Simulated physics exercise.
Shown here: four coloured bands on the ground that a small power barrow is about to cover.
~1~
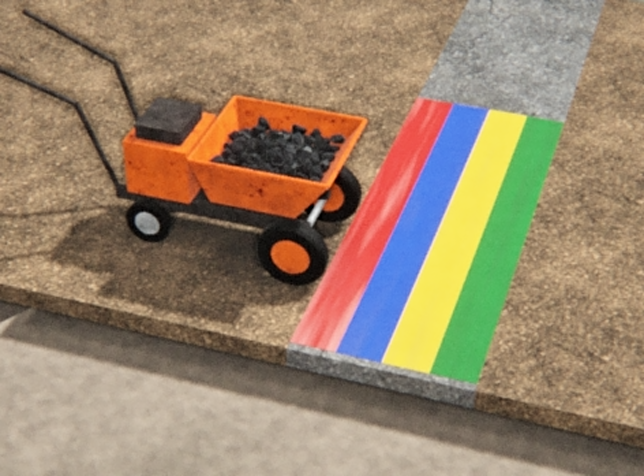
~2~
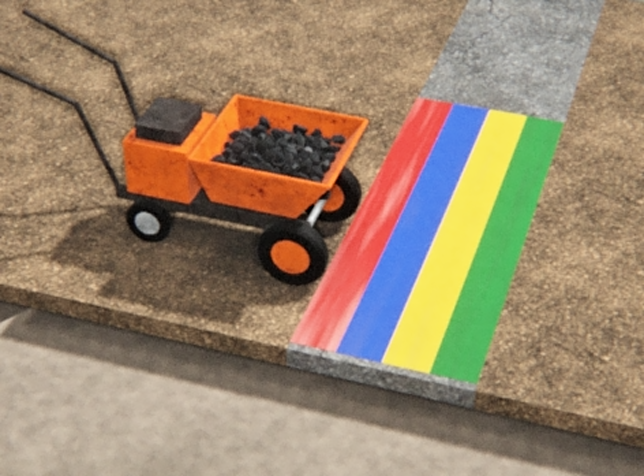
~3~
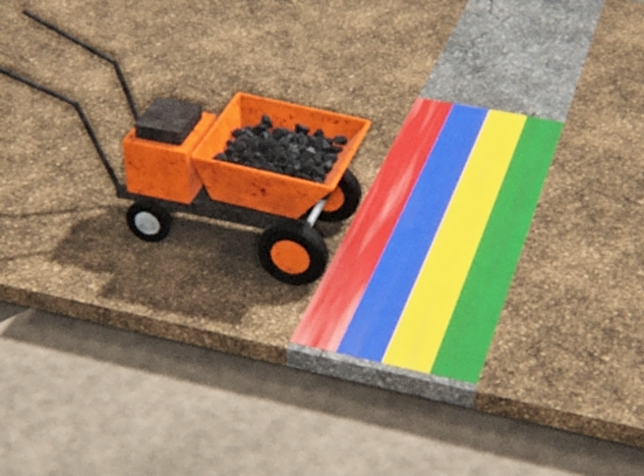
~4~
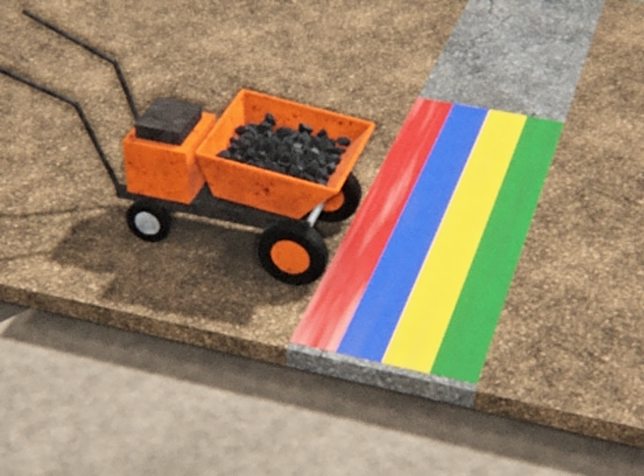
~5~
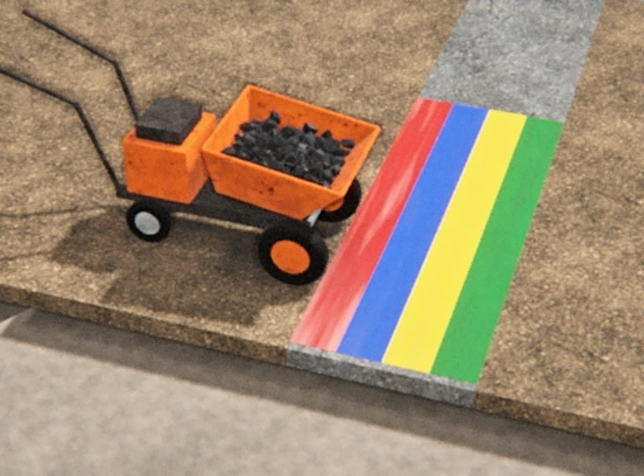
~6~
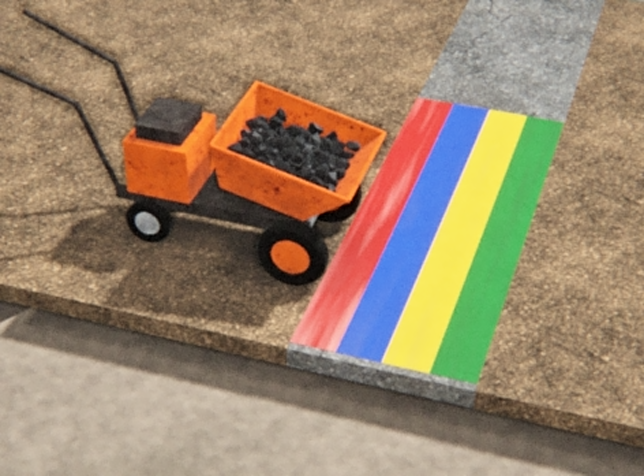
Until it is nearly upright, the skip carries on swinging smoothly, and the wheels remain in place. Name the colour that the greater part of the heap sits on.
Yellow.
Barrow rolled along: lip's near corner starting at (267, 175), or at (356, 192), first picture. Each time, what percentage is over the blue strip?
Roughly 40 percent first, then roughly 0 percent.
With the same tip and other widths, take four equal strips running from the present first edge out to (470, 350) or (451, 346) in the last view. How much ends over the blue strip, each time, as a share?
Shares in order: Close to 10 %; close to 0 %.
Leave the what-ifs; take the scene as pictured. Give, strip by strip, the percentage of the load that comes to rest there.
Red strip 0 %, blue strip 25 %, yellow strip 40 %, green strip 20 %.
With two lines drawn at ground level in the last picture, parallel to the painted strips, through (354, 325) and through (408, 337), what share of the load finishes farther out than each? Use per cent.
First roughly 90 percent, then 50 percent.
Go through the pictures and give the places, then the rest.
In the first frame, lip of the skip at (327, 187), level; top of the load at (261, 154), lumps of coal; red strip at (328, 315); blue strip at (373, 325); yellow strip at (419, 335); green strip at (465, 345).
In the second frame, lip of the skip at (328, 187), level; top of the load at (262, 154).
In the third frame, lip of the skip at (331, 189), tipped barely; top of the load at (264, 153).
In the fourth frame, lip of the skip at (336, 192), tipped barely; top of the load at (268, 152).
In the fifth frame, lip of the skip at (341, 196), tipped a little; top of the load at (263, 145).
In the sixth frame, lip of the skip at (348, 201), tipped a little; top of the load at (262, 148); red strip at (328, 315); blue strip at (373, 325); yellow strip at (419, 335); green strip at (465, 345).
Soon after the last picture, skip tipped steeply; all in the skip.
A little later, skip tipped steeply; nearly all in the skip; a small part over the blue strip; a stray few over the yellow strip.
Later still, skip tipped right over; about a third in the skip; a small part over the blue strip; about a third over the yellow strip; about a quarter over the green strip; a stray few off the paint.
By the end, skip tipped right over; a small part in the skip; none over the red strip; about a quarter over the blue strip; about a third over the yellow strip; about a quarter over the green strip; a small part off the paint.
